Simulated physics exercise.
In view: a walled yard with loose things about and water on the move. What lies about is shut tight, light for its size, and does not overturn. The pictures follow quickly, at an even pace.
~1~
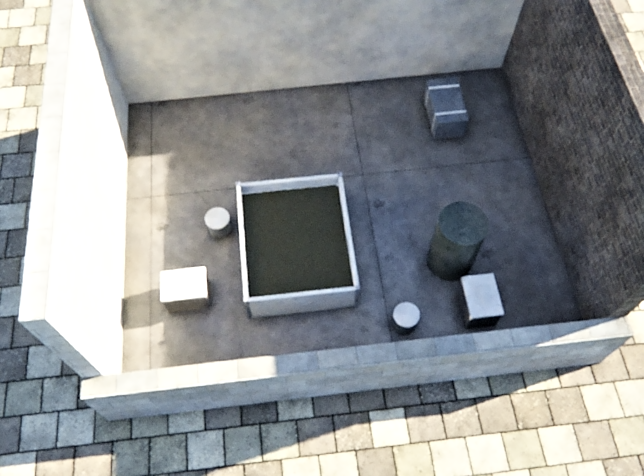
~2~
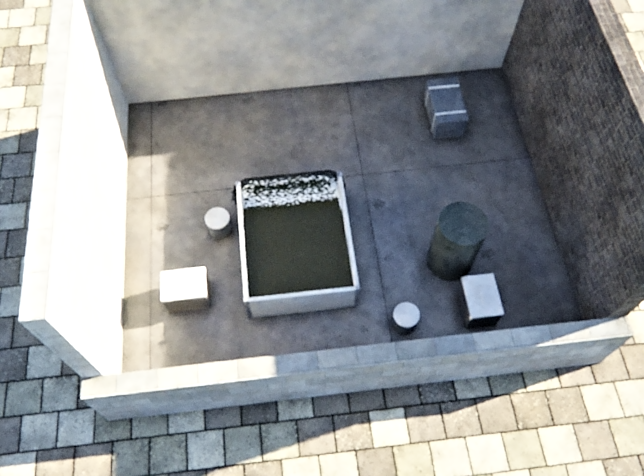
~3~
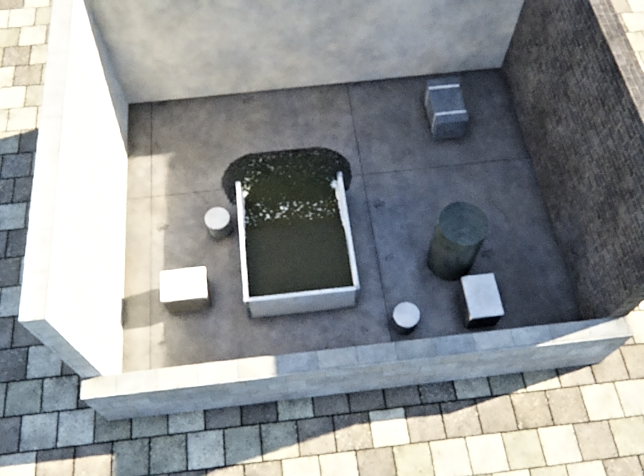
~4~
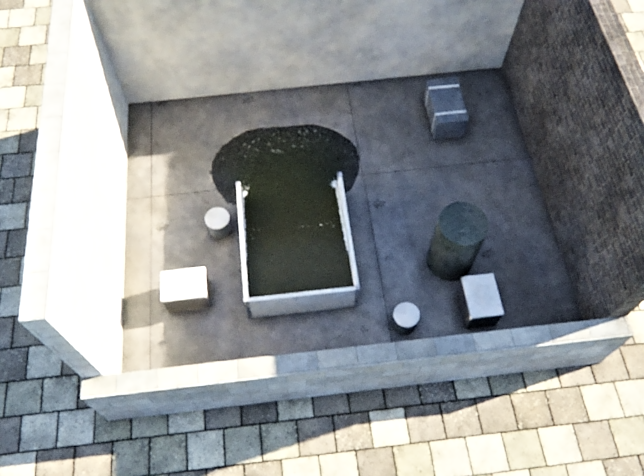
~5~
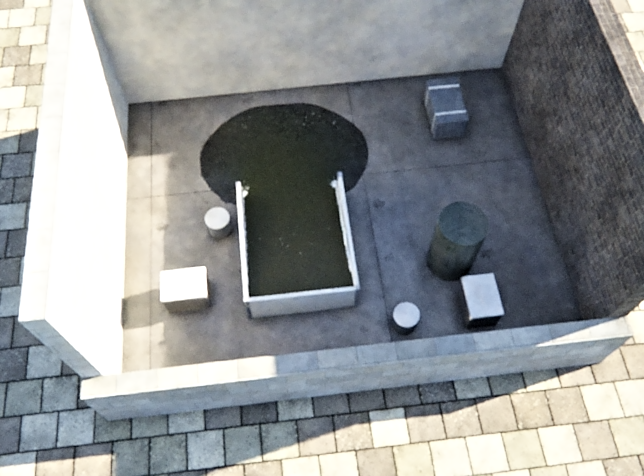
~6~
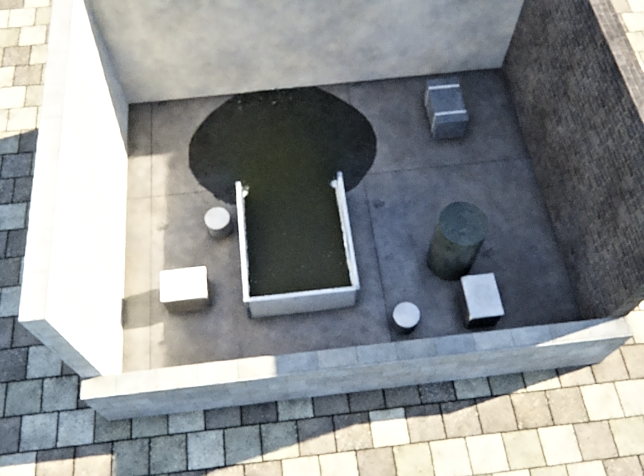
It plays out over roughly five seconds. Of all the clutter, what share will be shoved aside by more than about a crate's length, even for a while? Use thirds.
It is not even a third.
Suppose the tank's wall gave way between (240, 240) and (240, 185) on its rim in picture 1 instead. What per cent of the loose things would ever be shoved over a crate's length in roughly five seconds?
I make it 20 per cent.
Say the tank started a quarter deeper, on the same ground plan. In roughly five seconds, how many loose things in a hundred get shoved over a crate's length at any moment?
Close to 20 %.
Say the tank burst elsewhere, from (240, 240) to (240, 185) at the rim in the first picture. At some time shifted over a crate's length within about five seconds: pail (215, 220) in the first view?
My call: Pushed that far.
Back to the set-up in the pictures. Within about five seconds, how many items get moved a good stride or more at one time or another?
I count 0.
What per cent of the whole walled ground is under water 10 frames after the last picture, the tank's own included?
Near 40 in a hundred.
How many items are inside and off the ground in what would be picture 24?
0 of them.
A moment on, 0 of 5 are well off their spots; 0 afloat.
Next, 0 of 5 are well off their spots; 0 afloat.
Later, 0 of 5 are well off their spots; 0 afloat.
In the end, 0 of 5 are well off their spots, and 0 have been at some point; 0 afloat.
